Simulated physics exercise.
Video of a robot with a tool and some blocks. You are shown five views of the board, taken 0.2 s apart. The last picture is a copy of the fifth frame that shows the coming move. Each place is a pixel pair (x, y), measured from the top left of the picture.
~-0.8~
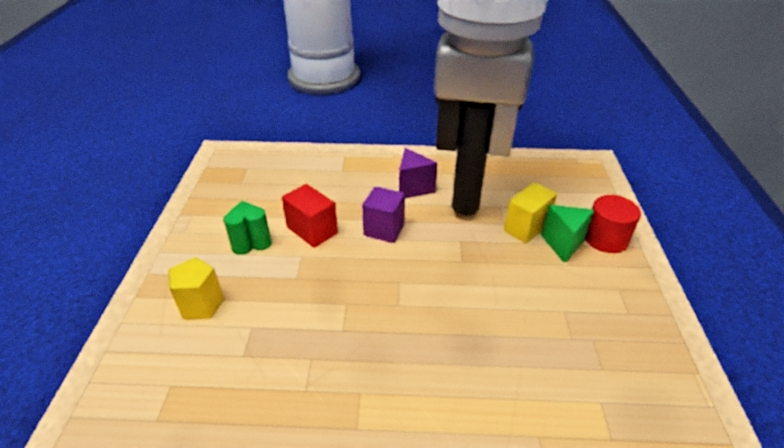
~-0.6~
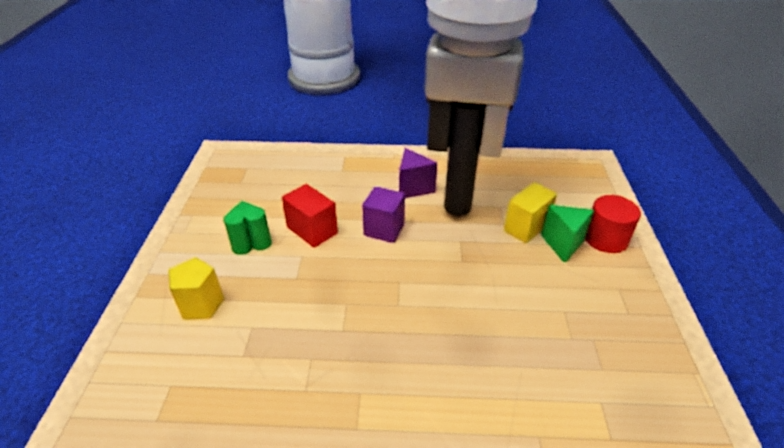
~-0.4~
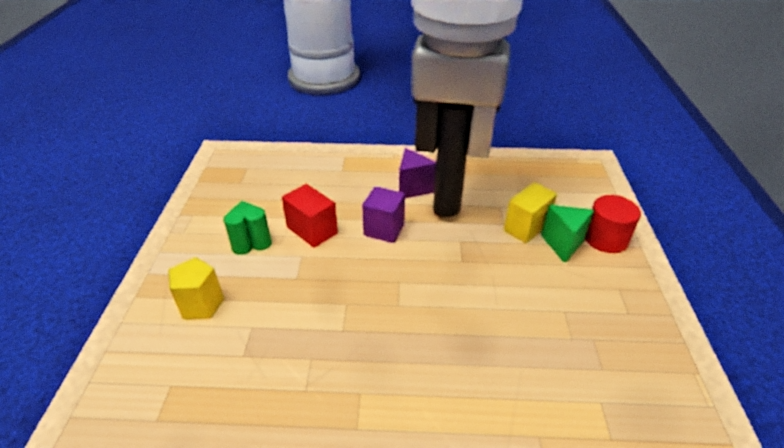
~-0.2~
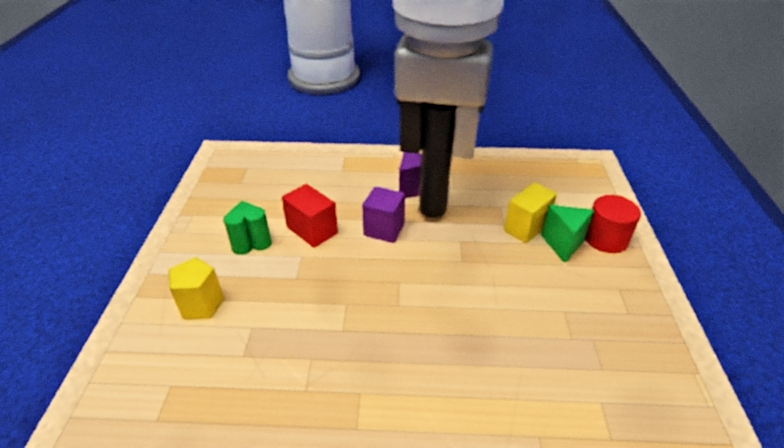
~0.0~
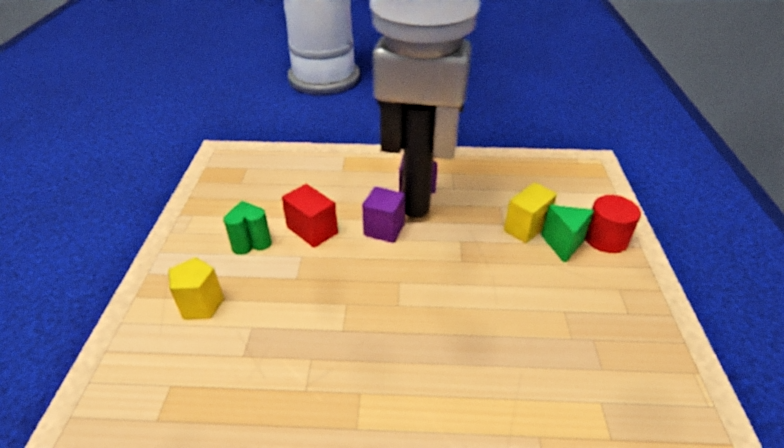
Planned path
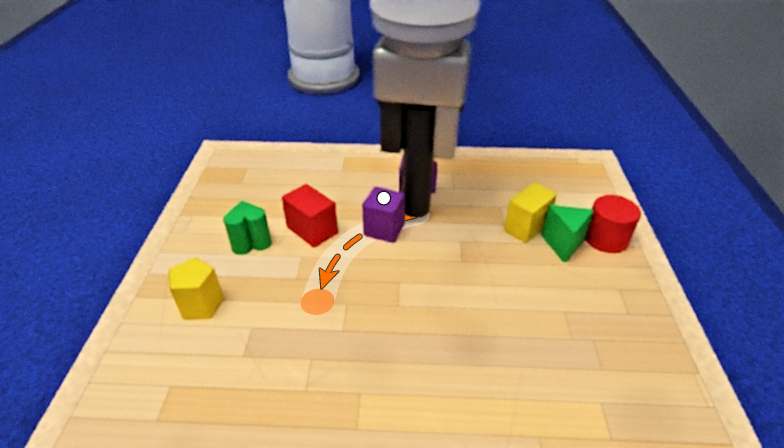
A robot arm moves its black tool left toward the purple blocks, pushing nothing.
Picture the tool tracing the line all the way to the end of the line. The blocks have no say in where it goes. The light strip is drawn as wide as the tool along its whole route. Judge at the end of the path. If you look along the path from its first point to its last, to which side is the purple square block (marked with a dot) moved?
Facing the way the path runs, start to end, you'll find the purple square block has shifted right.
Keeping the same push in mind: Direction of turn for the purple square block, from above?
With the clock.
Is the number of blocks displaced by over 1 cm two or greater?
No.
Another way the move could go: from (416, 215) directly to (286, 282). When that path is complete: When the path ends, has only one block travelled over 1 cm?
I expect so.
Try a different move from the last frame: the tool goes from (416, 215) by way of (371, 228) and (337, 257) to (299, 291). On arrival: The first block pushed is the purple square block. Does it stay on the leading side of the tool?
Carried ahead at the end.
The line goes from (416, 215) by way of (370, 231) and (335, 260) to (318, 302); the dot is on the purple square block.
The first path, step by step. One third of the way, tool at (369, 225); purple square block at (342, 214), turned 15° clockwise.
Two thirds of the way, tool at (334, 254); purple square block at (298, 240), turned 50° clockwise.
At the end, tool at (317, 295); red rectangular block unmoved; purple square block at (283, 249), turned 75° clockwise.
